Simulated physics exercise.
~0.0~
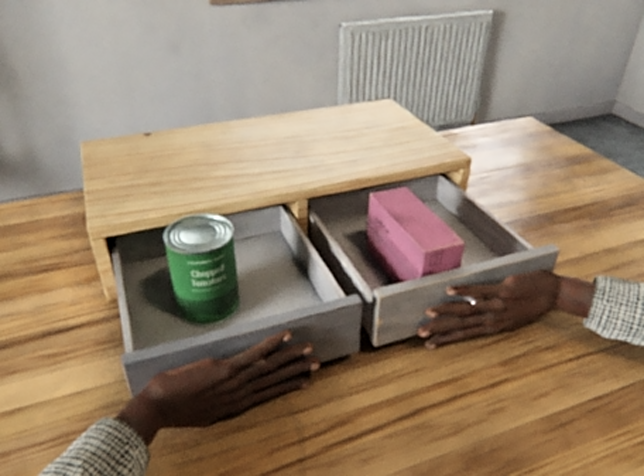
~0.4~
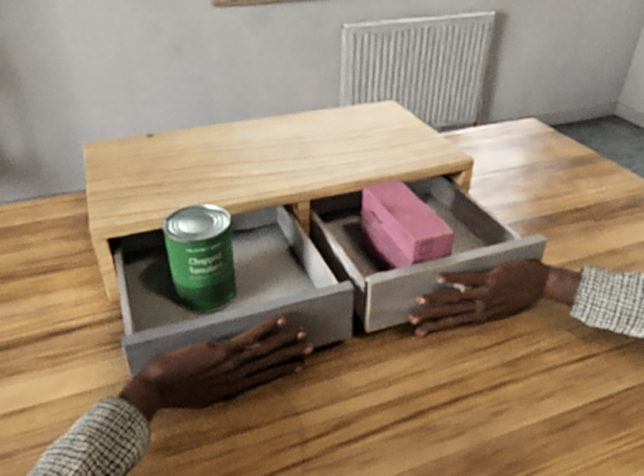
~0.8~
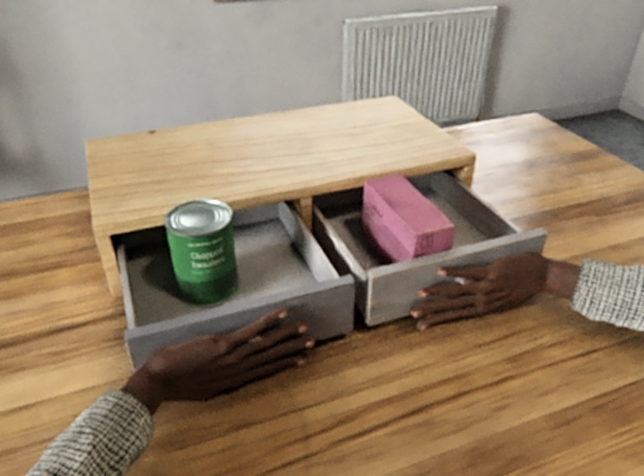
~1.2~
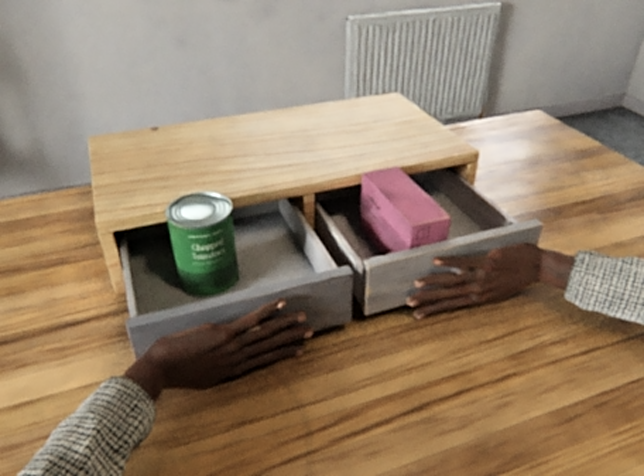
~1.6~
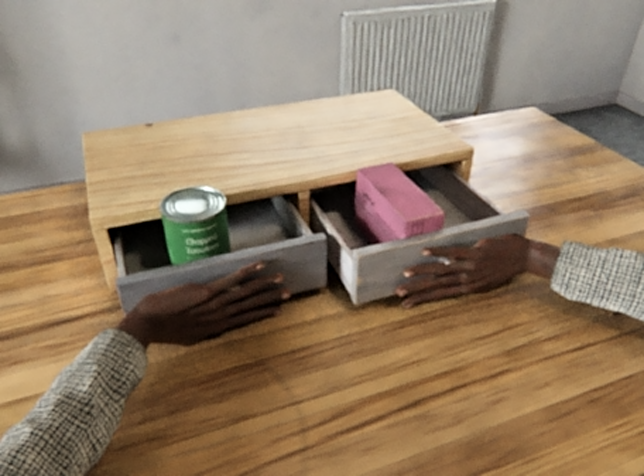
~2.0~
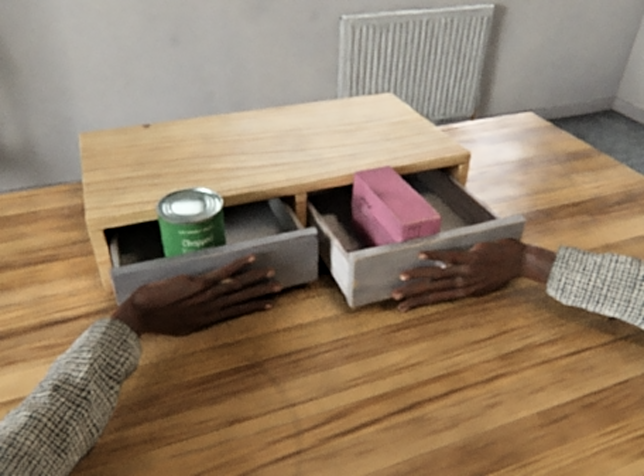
The clip opens on a low wooden chest with two open grey drawers on a wooden table, the left holding an upright green can and the right a pink box. Two hands in checked sleeves rest against the drawer fronts. They push both drawers inward a little, the can and box riding along inside. The left drawer then slides further in, while the right one moves slightly and stops, still ajar. After one last small shift of the left drawer, both remain partly open, with the hands still on their fronts.
